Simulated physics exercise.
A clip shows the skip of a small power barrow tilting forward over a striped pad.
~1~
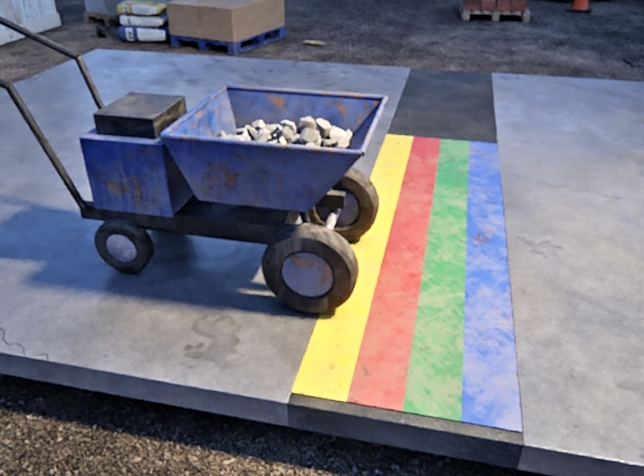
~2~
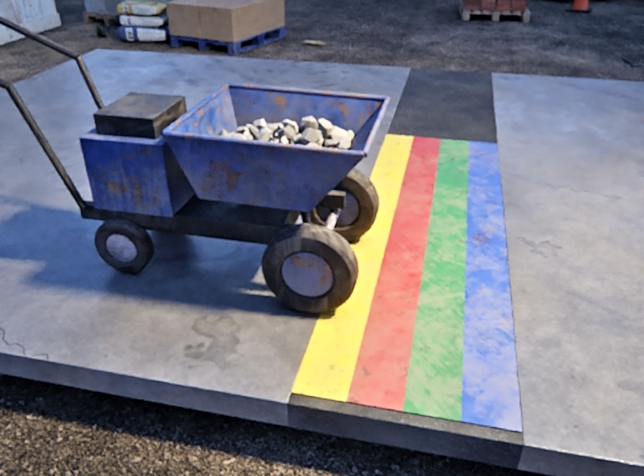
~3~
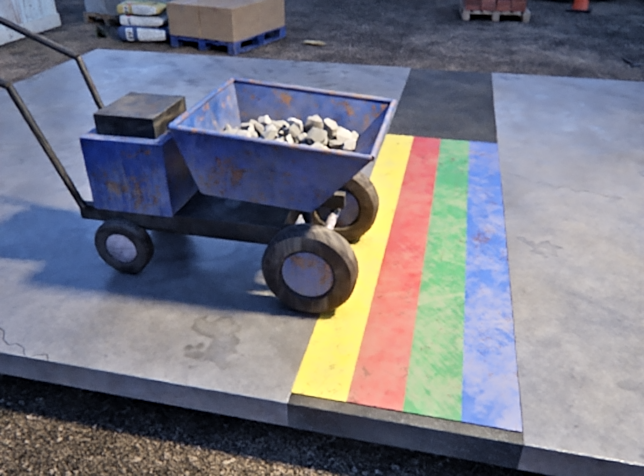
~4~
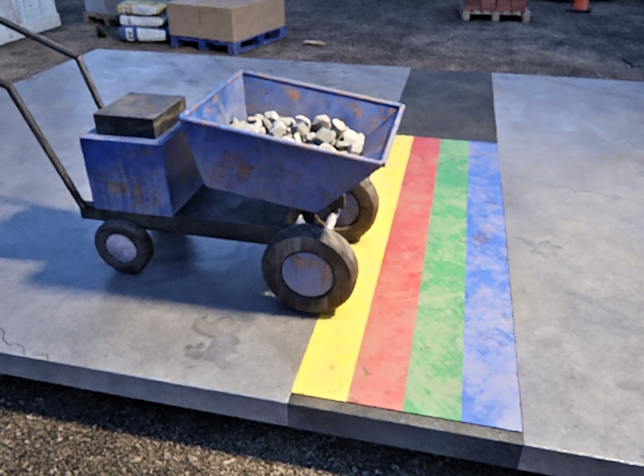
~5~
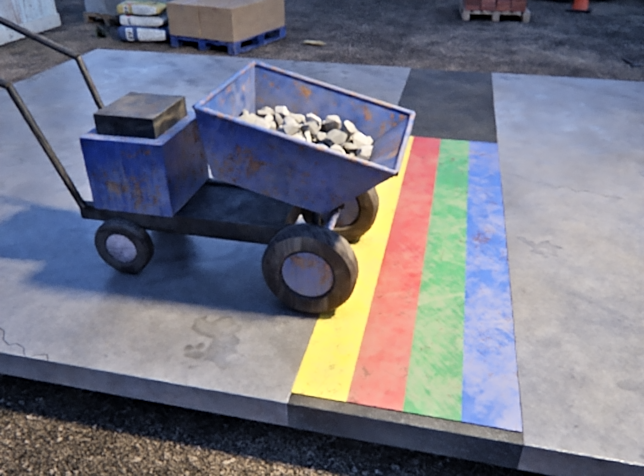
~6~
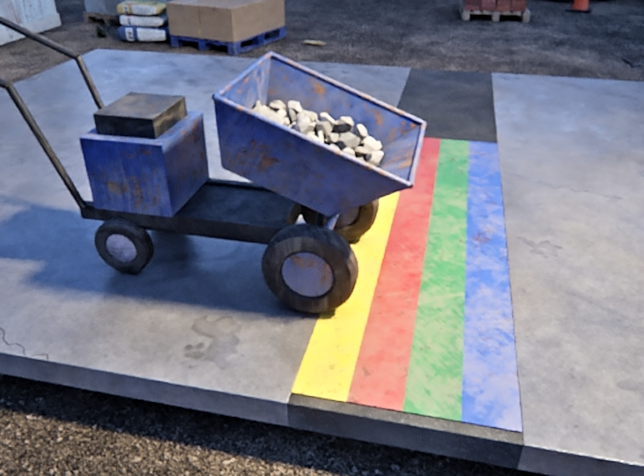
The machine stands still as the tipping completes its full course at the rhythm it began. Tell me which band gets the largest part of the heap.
I would say the blue band gets the largest part.
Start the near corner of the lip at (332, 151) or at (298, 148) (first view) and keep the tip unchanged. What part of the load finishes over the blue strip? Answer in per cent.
Close to 30 in a hundred, and close to 20 in a hundred.
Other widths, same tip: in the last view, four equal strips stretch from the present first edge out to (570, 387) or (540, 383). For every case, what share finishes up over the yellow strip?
Shares: Close to 0 %; close to 0 %.
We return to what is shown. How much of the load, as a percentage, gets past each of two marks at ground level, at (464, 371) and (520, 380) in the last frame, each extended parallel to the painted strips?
About 70 and 30 %.
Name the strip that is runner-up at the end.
Green.
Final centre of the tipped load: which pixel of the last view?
Roughly at (493, 286), give or take.
Soon after the last picture, skip tipped steeply; all in the skip.
A little later, skip tipped steeply; most in the skip; a stray few over the green strip; a small part over the blue strip; a stray few off the paint.
Later still, skip tipped right over; about a quarter in the skip; a small part over the green strip; about a third over the blue strip; about a quarter off the paint.
At rest, skip tipped right over; about a quarter in the skip; none over the yellow strip; a stray few over the red strip; a small part over the green strip; about a third over the blue strip; about a quarter off the paint.
